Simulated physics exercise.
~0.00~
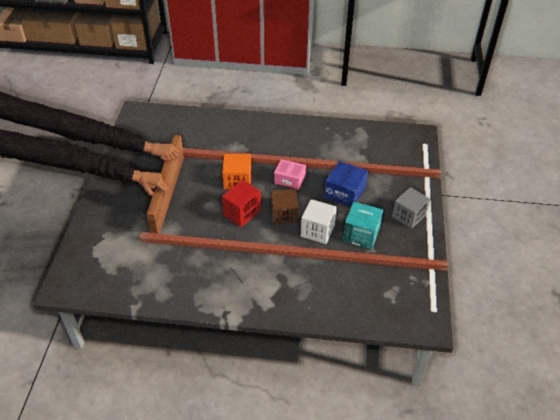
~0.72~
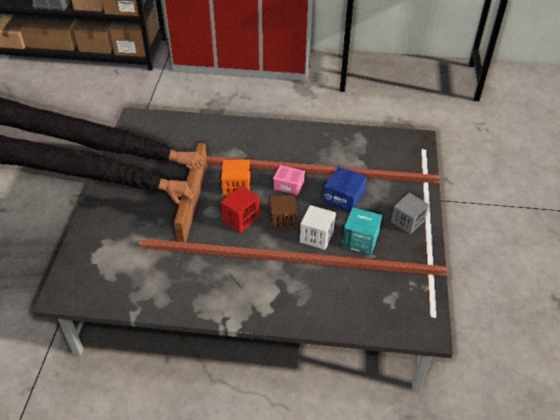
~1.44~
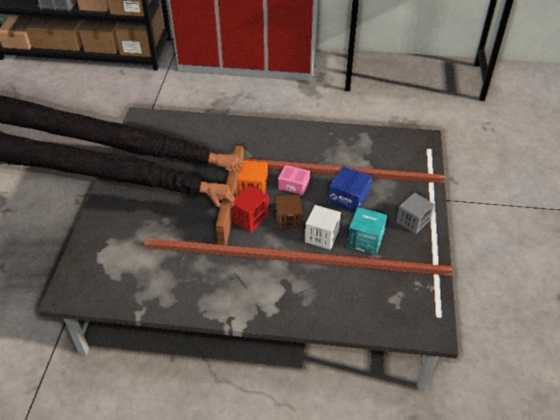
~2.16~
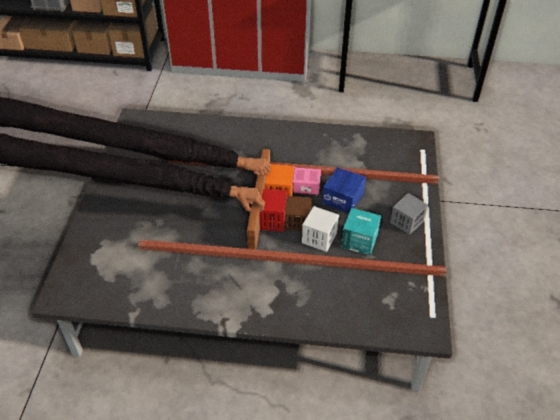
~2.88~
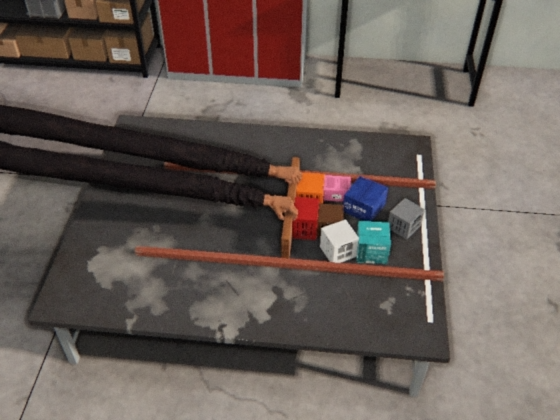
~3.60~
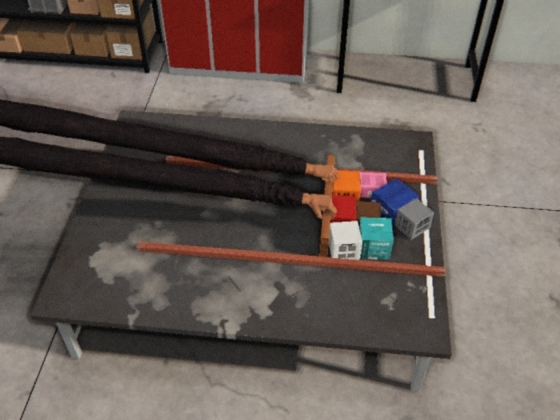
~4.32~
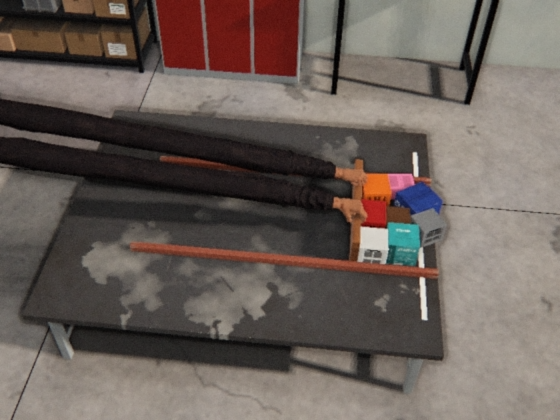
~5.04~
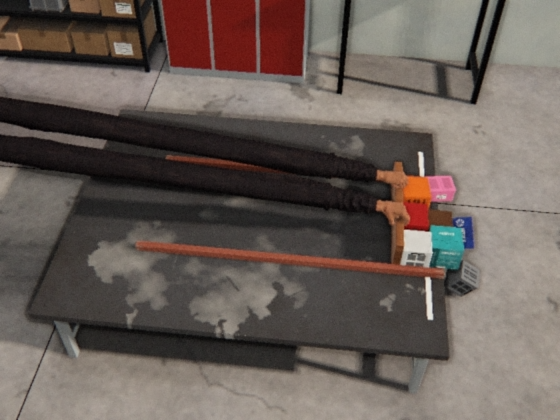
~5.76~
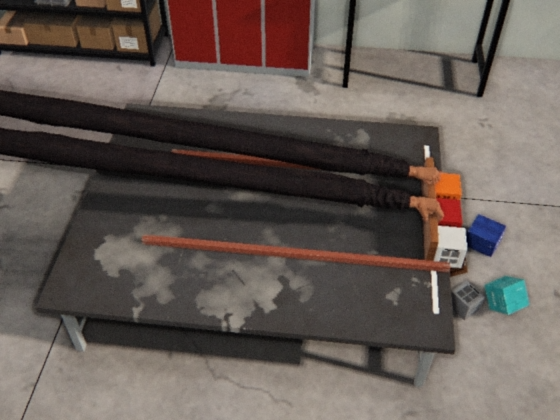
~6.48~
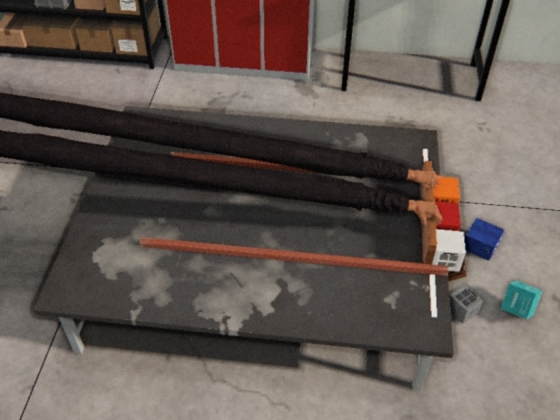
Two hands pushing a wooden plank rightward across a dark platform, bunching coloured boxes together and sending several over the right edge.
